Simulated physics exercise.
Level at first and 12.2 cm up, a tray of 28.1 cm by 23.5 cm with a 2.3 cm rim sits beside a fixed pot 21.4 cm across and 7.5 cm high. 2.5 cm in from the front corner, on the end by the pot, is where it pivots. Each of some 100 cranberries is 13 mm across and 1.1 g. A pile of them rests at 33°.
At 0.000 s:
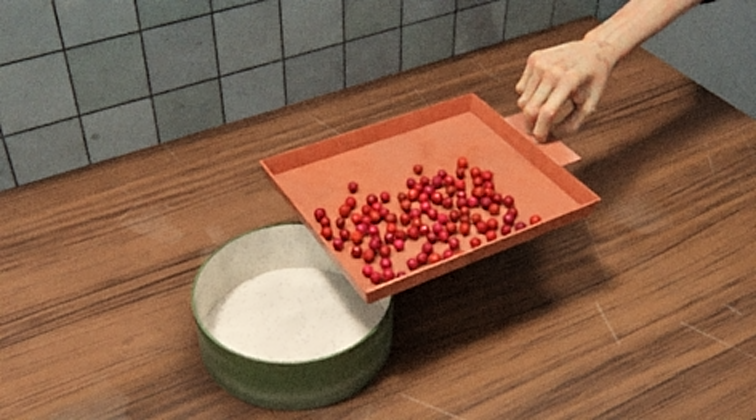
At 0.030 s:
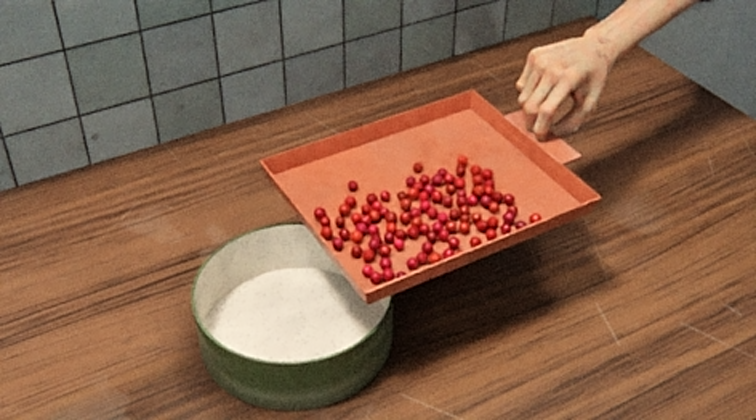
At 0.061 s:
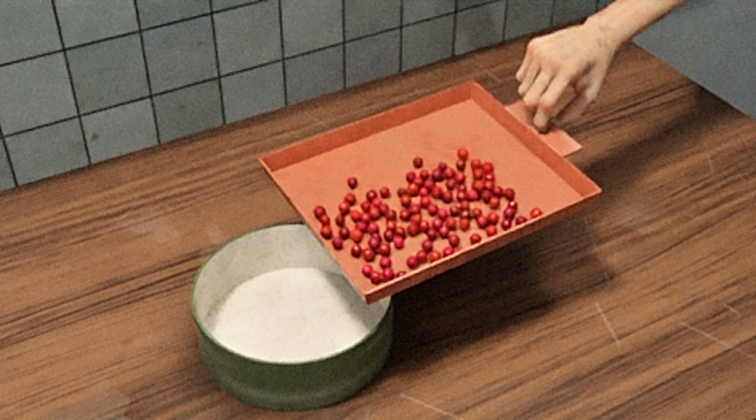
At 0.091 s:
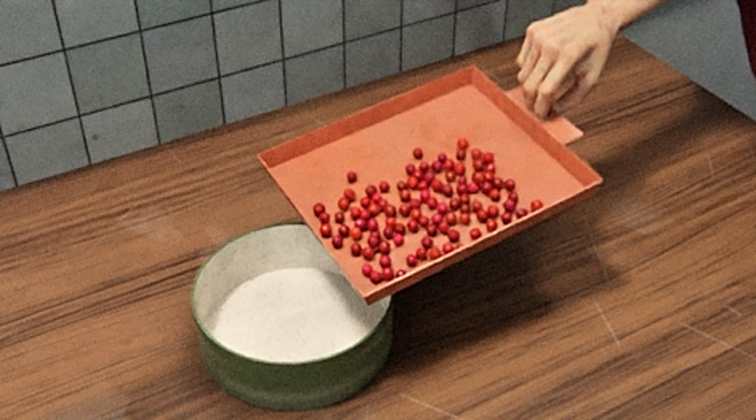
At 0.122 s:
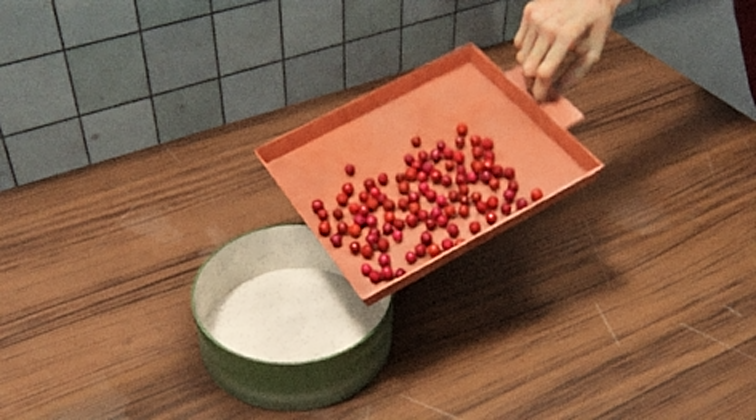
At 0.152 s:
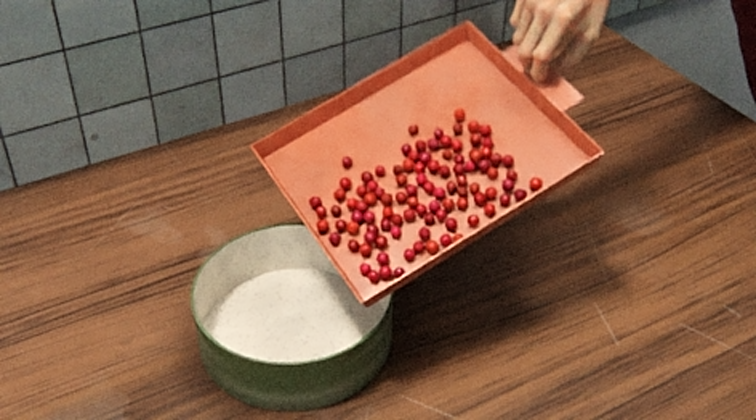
A hand tilts an orange tray of red berries up beside a green pot.
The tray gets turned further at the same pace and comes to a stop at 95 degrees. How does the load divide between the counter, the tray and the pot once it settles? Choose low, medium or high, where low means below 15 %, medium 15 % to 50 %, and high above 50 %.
Shares - counter: High, tray: Low, pot: Medium.
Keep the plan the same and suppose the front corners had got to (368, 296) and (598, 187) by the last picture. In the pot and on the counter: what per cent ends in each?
Final per cent - pot 0, counter 100.
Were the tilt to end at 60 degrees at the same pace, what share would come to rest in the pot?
In that case, near 10 percent.
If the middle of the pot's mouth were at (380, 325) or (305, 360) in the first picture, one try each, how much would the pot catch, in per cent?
Estimates: 70 in a hundred and 100 in a hundred.
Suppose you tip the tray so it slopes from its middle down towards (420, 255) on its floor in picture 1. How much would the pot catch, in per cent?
About 0 per cent.
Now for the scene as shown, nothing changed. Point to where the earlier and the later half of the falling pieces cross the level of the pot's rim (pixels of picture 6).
Roughly (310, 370) to begin with, later roughly (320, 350).
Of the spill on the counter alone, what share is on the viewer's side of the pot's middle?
100 %.
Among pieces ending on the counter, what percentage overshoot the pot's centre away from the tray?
It comes to near 90 percent.
After 0.34 s, tilt 58 degrees; the tray holds 100 %, the pot 0 %.
After 0.47 s, tilt 85 degrees; the tray holds 100 %, the pot 0 %.
After 0.73 s, tilt 95 degrees; the tray holds 15 %, the pot 35 %.
At rest (1.7 s), counter 60 %, tray 0 %, pot 40 %.
